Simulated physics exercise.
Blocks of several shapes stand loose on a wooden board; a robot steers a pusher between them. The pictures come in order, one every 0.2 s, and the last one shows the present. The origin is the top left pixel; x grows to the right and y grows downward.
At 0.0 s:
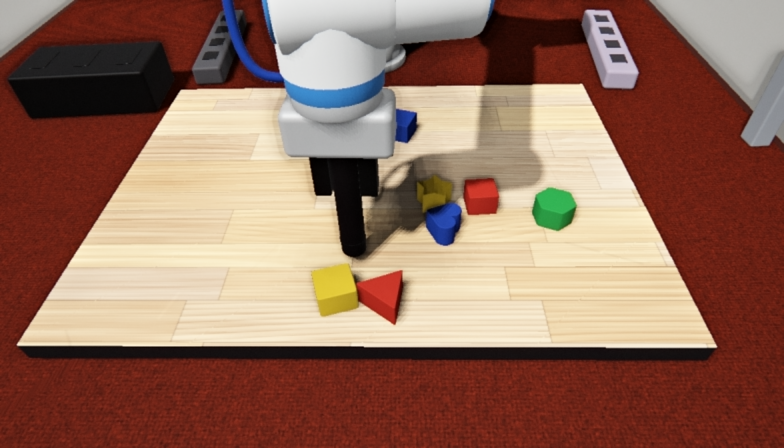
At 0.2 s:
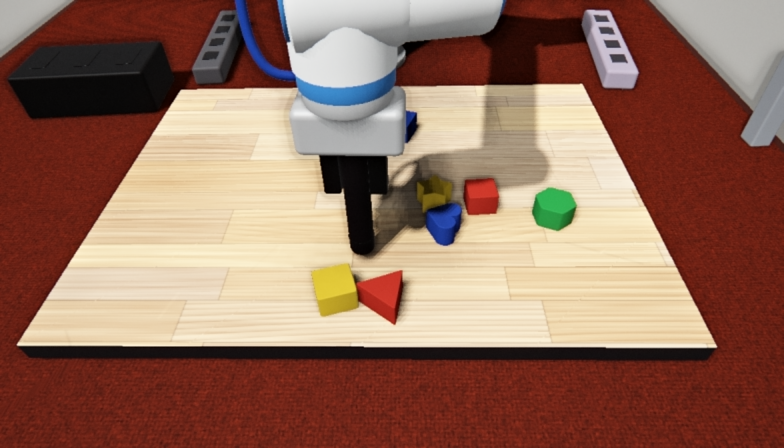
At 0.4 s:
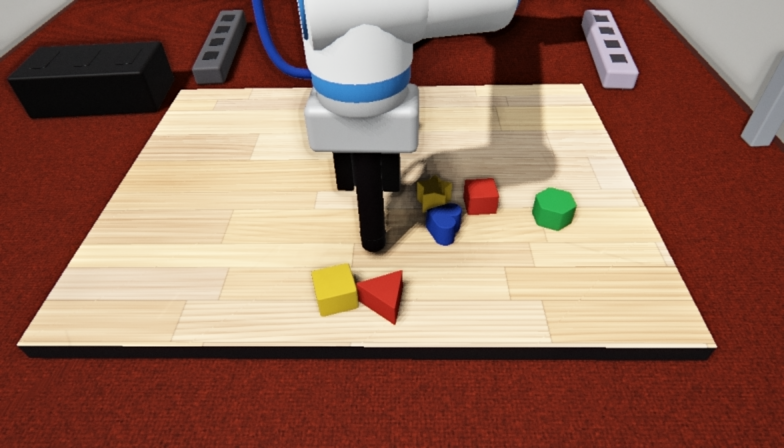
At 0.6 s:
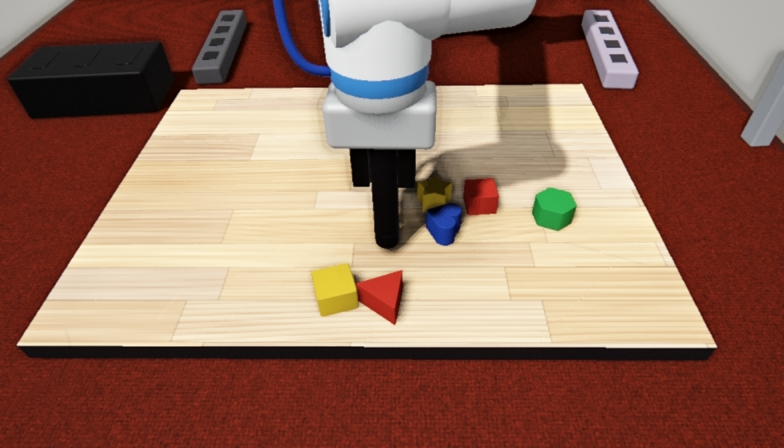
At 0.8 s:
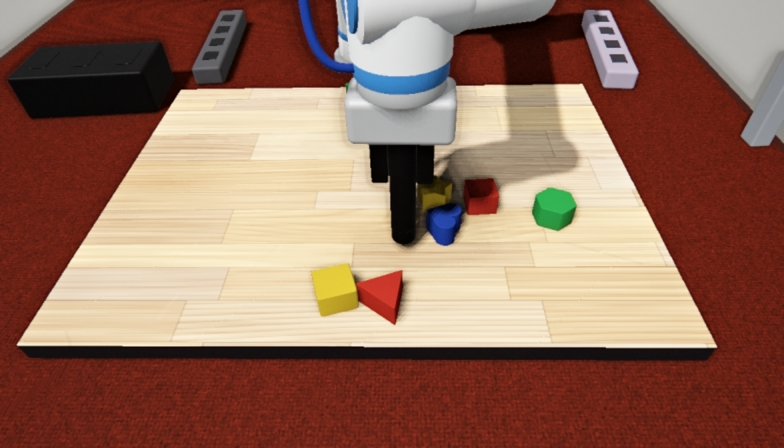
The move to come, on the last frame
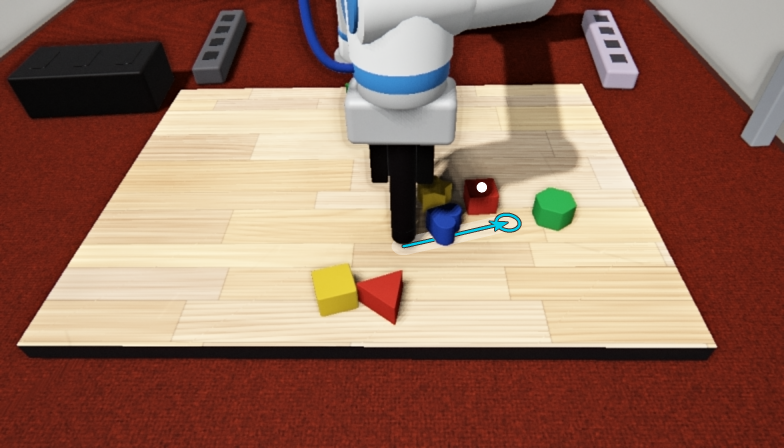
A robot arm slid its black pusher steadily to the right across the wooden board, ending up close beside the blue heart and yellow star, while the scattered colored blocks all stayed still.
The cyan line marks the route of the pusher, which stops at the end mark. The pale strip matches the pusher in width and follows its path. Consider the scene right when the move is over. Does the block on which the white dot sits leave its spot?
Yes, that is how it ends up.
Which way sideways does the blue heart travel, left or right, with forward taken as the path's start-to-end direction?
Gets pushed left.
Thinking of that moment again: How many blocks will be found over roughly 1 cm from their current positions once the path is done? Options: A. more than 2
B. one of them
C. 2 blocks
The one that fits is C, 2 blocks.
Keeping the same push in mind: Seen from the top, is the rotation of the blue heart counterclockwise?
The answer is yes.
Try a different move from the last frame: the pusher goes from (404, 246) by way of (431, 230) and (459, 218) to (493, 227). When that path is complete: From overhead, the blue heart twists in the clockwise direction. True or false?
True
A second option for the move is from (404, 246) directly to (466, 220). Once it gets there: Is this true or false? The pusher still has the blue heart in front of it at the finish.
This is true.
Path on the board, straight from (404, 246) to (508, 222); the dot is on the red square block.
What follows on the original path. One third of the way, pusher (440, 229); blue heart (459, 208), turned 15° anticlockwise.
Two thirds of the way, pusher (476, 221); blue heart (481, 194), turned 75° anticlockwise; red square block (490, 176), turned 25° clockwise.
At the end, pusher (510, 213); blue heart (482, 193), turned 85° anticlockwise; red square block (490, 176), turned 30° clockwise; green hexagonal block in place.
